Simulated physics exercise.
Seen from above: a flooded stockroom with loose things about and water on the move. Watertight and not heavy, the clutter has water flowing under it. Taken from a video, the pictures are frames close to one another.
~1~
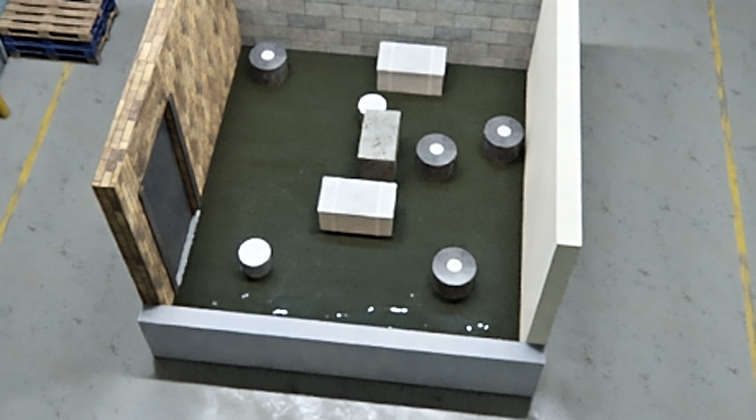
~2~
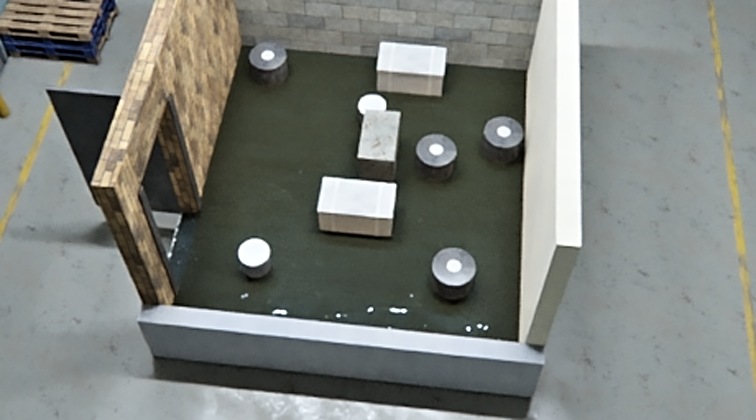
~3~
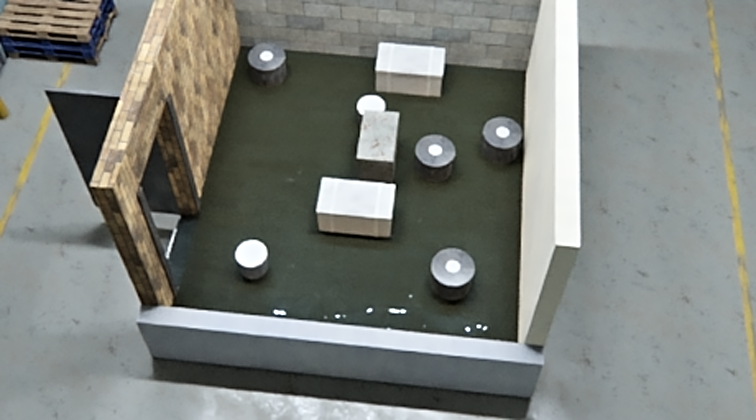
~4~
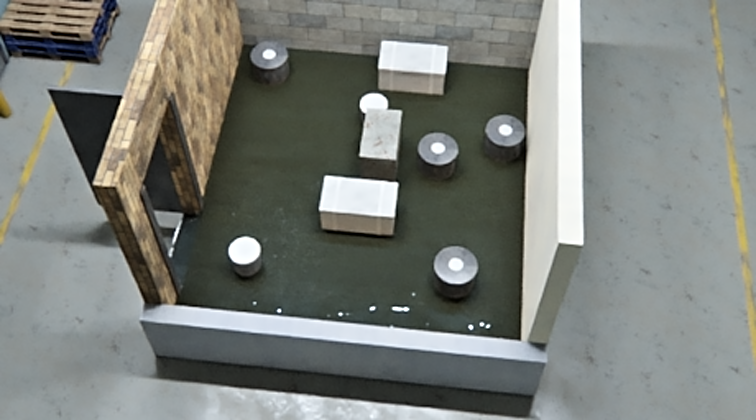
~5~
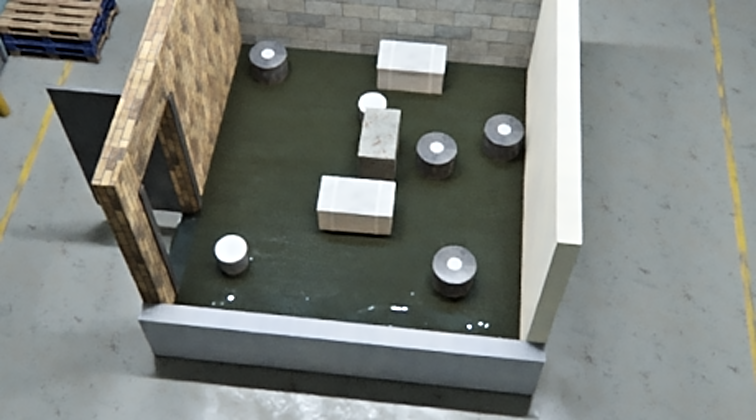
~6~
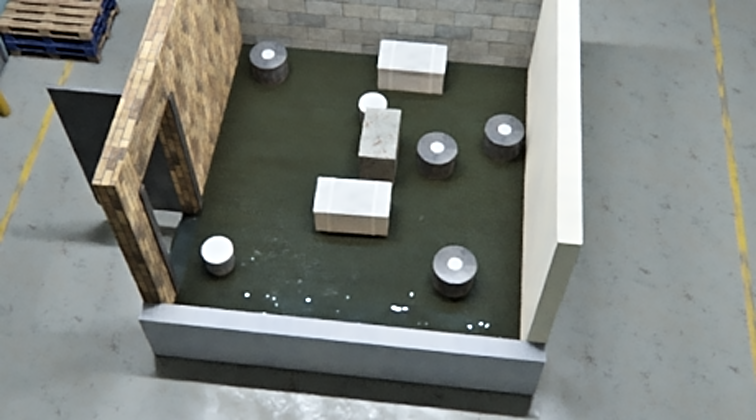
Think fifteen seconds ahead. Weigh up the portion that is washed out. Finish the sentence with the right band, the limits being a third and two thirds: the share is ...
The share is under a third.
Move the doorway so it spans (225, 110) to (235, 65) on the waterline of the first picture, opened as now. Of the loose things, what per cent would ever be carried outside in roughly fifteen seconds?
Roughly 20 per cent.
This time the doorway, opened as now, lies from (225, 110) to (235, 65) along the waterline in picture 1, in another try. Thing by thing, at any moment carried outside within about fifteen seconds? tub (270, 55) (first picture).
Verdict: Washed out.
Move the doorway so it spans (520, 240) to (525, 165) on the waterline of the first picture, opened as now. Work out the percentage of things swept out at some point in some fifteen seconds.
Near 60 in a hundred.
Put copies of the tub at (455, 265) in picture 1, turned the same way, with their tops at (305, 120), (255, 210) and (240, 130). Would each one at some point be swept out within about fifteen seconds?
Sure - one by one that's out of the room, then out of the room, then out of the room.
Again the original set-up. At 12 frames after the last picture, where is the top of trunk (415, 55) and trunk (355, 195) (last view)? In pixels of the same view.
Near (387, 61) and (273, 219).
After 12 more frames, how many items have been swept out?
1.
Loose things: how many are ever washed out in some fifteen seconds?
I make it 2 of them.
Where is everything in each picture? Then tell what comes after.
A pail at (255, 252), afloat; a trunk at (358, 197), afloat; 0 of 8 have shifted, in the first picture.
A pail at (254, 252), afloat; a trunk at (357, 197) floats; 0 of 8 have shifted, in the second picture.
A pail at (251, 253), afloat; a trunk at (356, 198) floats; 0 of 8 have shifted, in the third picture.
A pail at (244, 250) floats, close to its start; a trunk at (359, 196) floats; 1 of 8 have shifted, in the fourth picture.
A pail at (231, 249), afloat, close to its start; a trunk at (357, 196) floats; 1 of 8 have shifted, in the fifth picture.
A pail at (217, 250), afloat, a stride from its start; a trunk at (353, 197), afloat, close to its start; 2 of 8 have shifted, in the sixth picture.
A moment on, 1 of 8 are out; 7 afloat.
Next, 1 of 8 are out; 7 afloat.
Later, 2 of 8 are out; 6 afloat.
In the end, 2 of 8 are out; 6 afloat.
